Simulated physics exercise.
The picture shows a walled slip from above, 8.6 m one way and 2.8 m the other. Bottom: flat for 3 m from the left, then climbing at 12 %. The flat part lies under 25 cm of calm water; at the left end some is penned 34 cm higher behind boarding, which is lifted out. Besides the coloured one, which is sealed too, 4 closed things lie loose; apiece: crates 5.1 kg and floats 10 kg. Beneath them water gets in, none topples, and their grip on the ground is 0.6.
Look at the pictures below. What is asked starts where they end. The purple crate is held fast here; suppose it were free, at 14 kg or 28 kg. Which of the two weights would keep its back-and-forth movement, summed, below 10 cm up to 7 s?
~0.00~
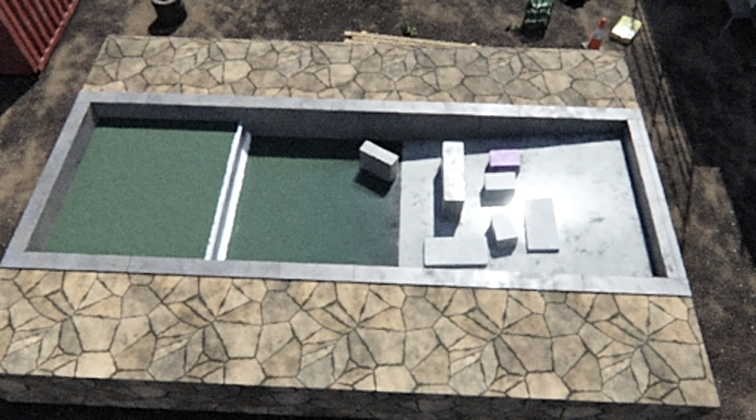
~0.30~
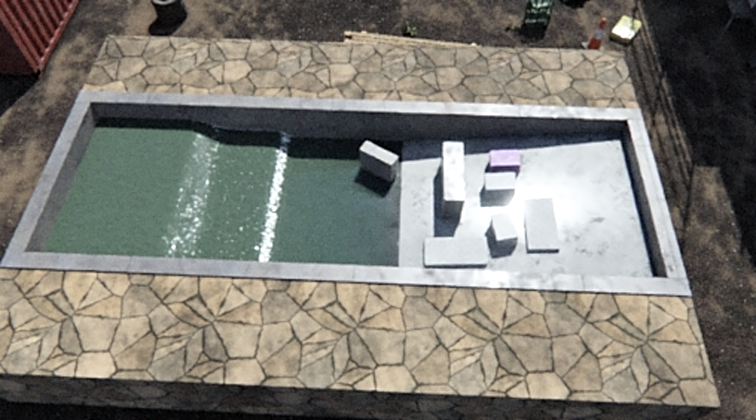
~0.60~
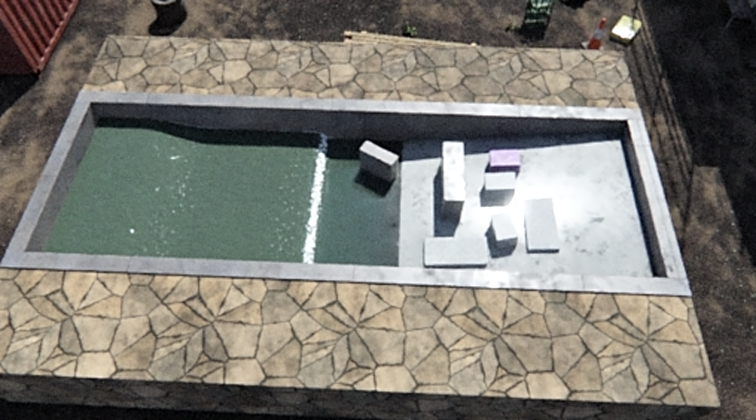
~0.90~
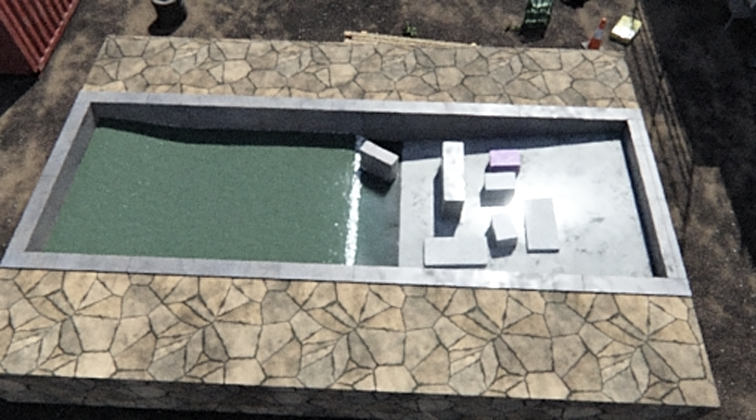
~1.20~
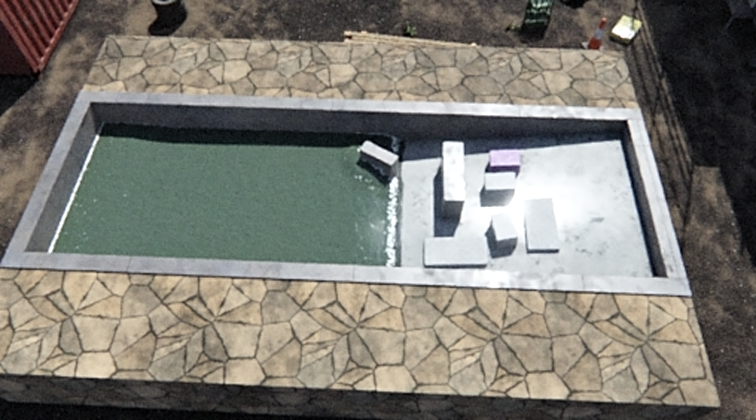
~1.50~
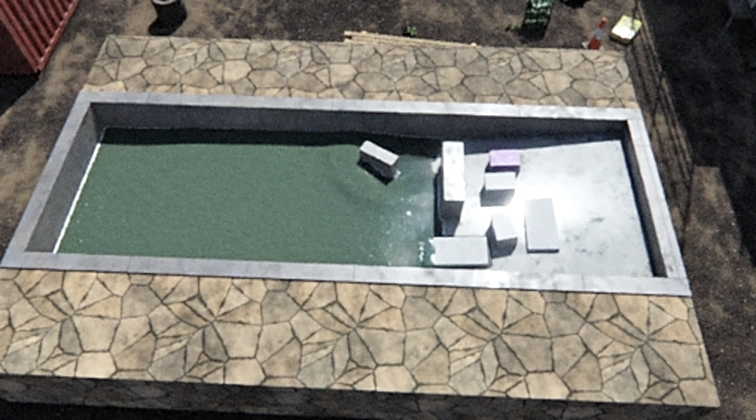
Just the heavier.
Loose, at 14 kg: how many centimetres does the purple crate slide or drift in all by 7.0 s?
Total path: Approx. 250 cm.
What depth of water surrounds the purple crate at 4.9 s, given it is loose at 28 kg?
Close to 11 cm deep.
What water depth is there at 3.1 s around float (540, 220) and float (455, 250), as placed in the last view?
4 and 17 cm.
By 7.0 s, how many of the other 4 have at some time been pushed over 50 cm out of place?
Answer: 3.
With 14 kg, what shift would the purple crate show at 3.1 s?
I'd put it at about 0 cm.
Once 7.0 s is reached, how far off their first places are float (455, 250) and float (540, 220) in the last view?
One is off by 200 cm, the other by 60 cm, in the order asked.
After 2.1 s the purple crate would be 0 cm from its start with 14 kg and 0 cm from its start with 28 kg; 1 cm of water round it then.
After 3.1 s the purple crate would be 0 cm from its start with 14 kg and 0 cm from its start with 28 kg; 7 cm of water round it then.
After 4.9 s the purple crate would be 39 cm from its start with 14 kg and 0 cm from its start with 28 kg; 11 cm of water round it then.
After 7.0 s the purple crate would be 255 cm from its start with 14 kg and 0 cm from its start with 28 kg; 6 cm of water round it then.
